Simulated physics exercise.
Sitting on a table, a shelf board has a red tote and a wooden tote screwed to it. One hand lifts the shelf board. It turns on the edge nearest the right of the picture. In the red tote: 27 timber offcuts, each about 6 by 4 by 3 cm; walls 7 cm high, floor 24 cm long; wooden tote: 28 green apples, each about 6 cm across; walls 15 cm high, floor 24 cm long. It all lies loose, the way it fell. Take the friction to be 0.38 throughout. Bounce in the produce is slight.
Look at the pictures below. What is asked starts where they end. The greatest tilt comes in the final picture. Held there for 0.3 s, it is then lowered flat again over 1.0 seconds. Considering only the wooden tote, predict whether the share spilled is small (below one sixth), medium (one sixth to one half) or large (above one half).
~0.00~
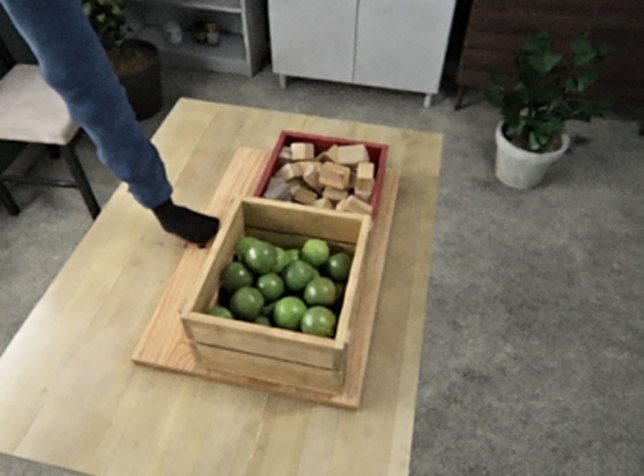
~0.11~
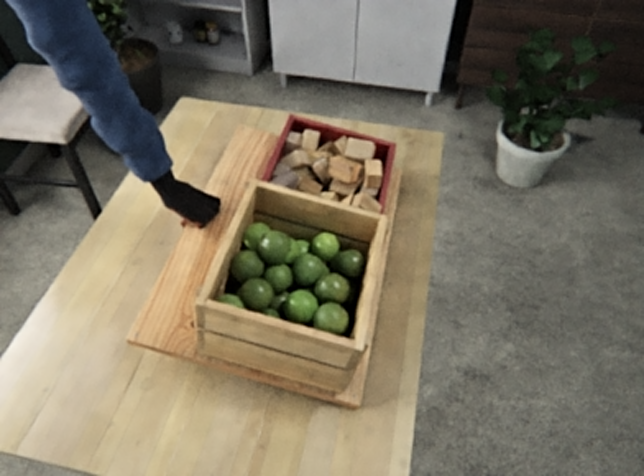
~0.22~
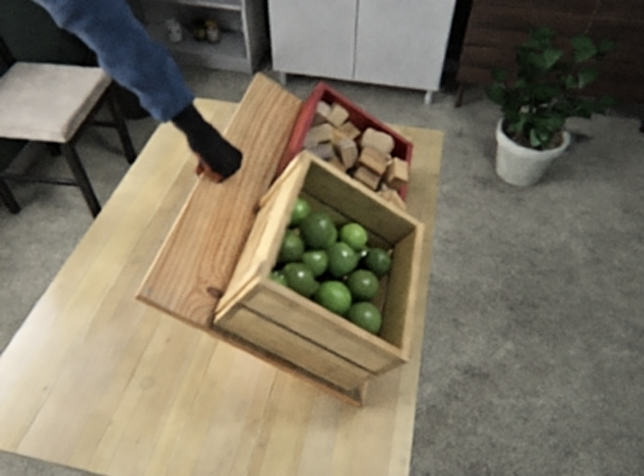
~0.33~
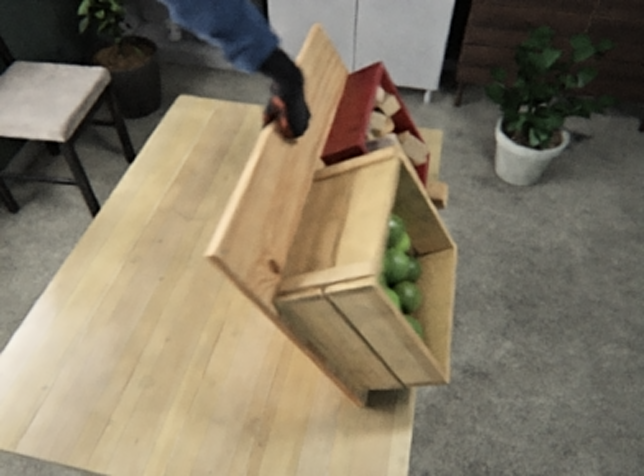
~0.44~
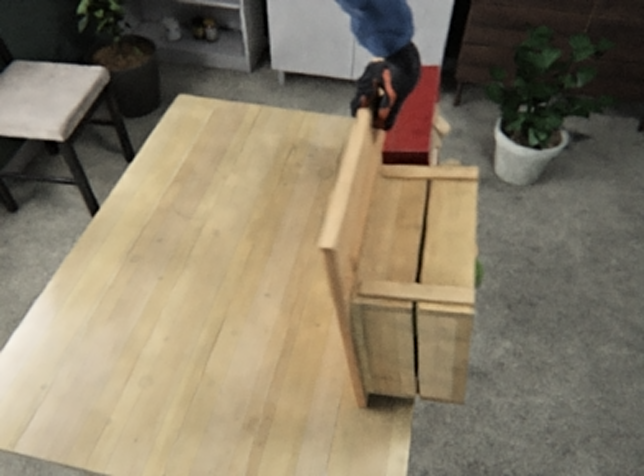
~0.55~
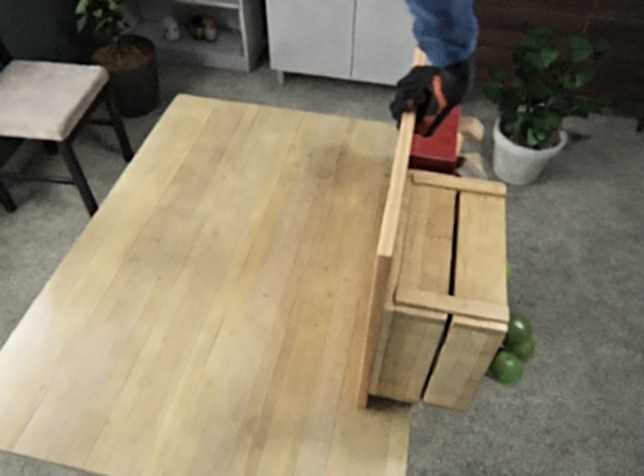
The share spilled is large.
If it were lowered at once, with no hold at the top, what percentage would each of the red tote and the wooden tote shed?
That would cost red tote 80 per cent of its load and wooden tote 50 per cent.
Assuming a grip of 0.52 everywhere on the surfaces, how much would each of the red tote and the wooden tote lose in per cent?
Then the red tote sheds 90 per cent, while the wooden tote sheds 60 per cent.
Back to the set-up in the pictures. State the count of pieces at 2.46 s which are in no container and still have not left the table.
Roughly 0.
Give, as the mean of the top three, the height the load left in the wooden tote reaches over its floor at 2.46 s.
10 centimetres high, more or less.
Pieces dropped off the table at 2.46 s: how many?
Count: Roughly 40.
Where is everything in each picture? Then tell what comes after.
In the first picture (places track the rim corner closest to us here, unless another is named), wooden tote (335, 344); red tote (by its farthest rim corner) (287, 132); tipped 0°; all still inside.
In the second picture, wooden tote (355, 345); red tote (295, 117); tipped 9°.
In the third picture, wooden tote (402, 354); tipped 32°.
In the fourth picture, wooden tote (446, 377); tipped 58°.
In the fifth picture, wooden tote (464, 398); tipped 81°; 4 out.
In the sixth picture, wooden tote (466, 407); tipped 90°; 16 out.
After 0.85 s, tilt 90°; the red tote is down by 21 of 27 and the wooden tote is down by 14 of 28.
After 1.24 s, tilt 60°; the red tote is down by 23 of 27 and the wooden tote is down by 18 of 28.
After 1.77 s, tilt 2°; the red tote is down by 23 of 27 and the wooden tote is down by 18 of 28.
When it is over (at 2.46 s), the red tote is down by 23 of 27 and the wooden tote is down by 18 of 28. Asked share, 18 of 28, 64 per cent.
